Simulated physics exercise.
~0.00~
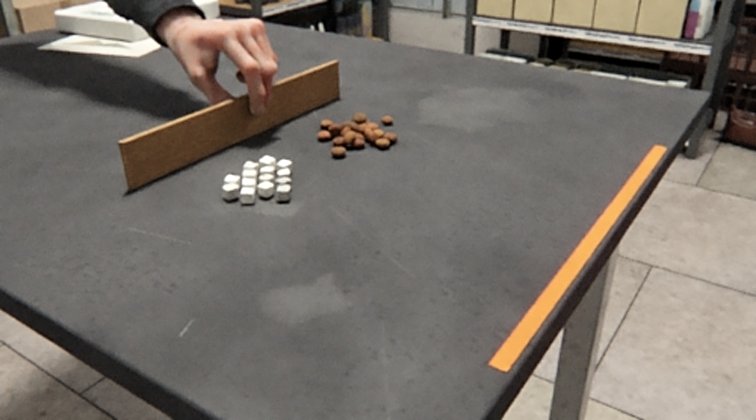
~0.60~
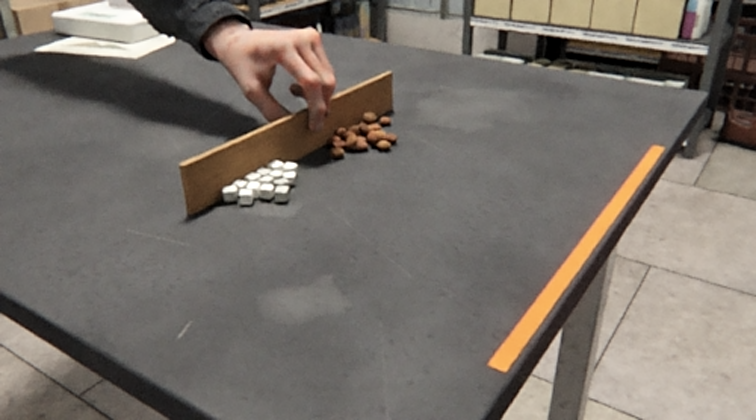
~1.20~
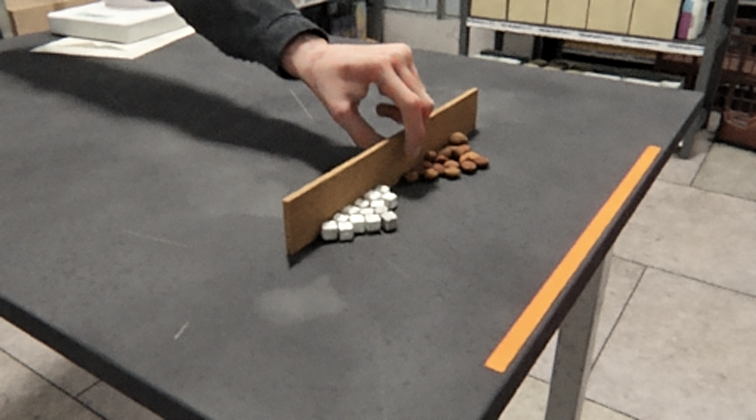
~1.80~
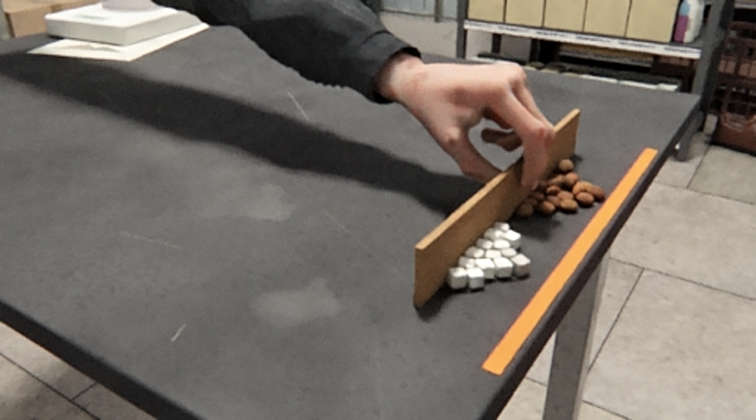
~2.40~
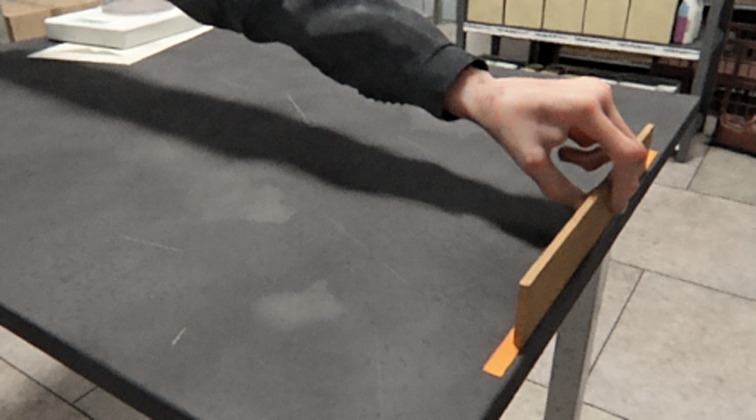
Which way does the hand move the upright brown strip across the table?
The hand moves the strip to the right, toward the orange tape along the table's edge.
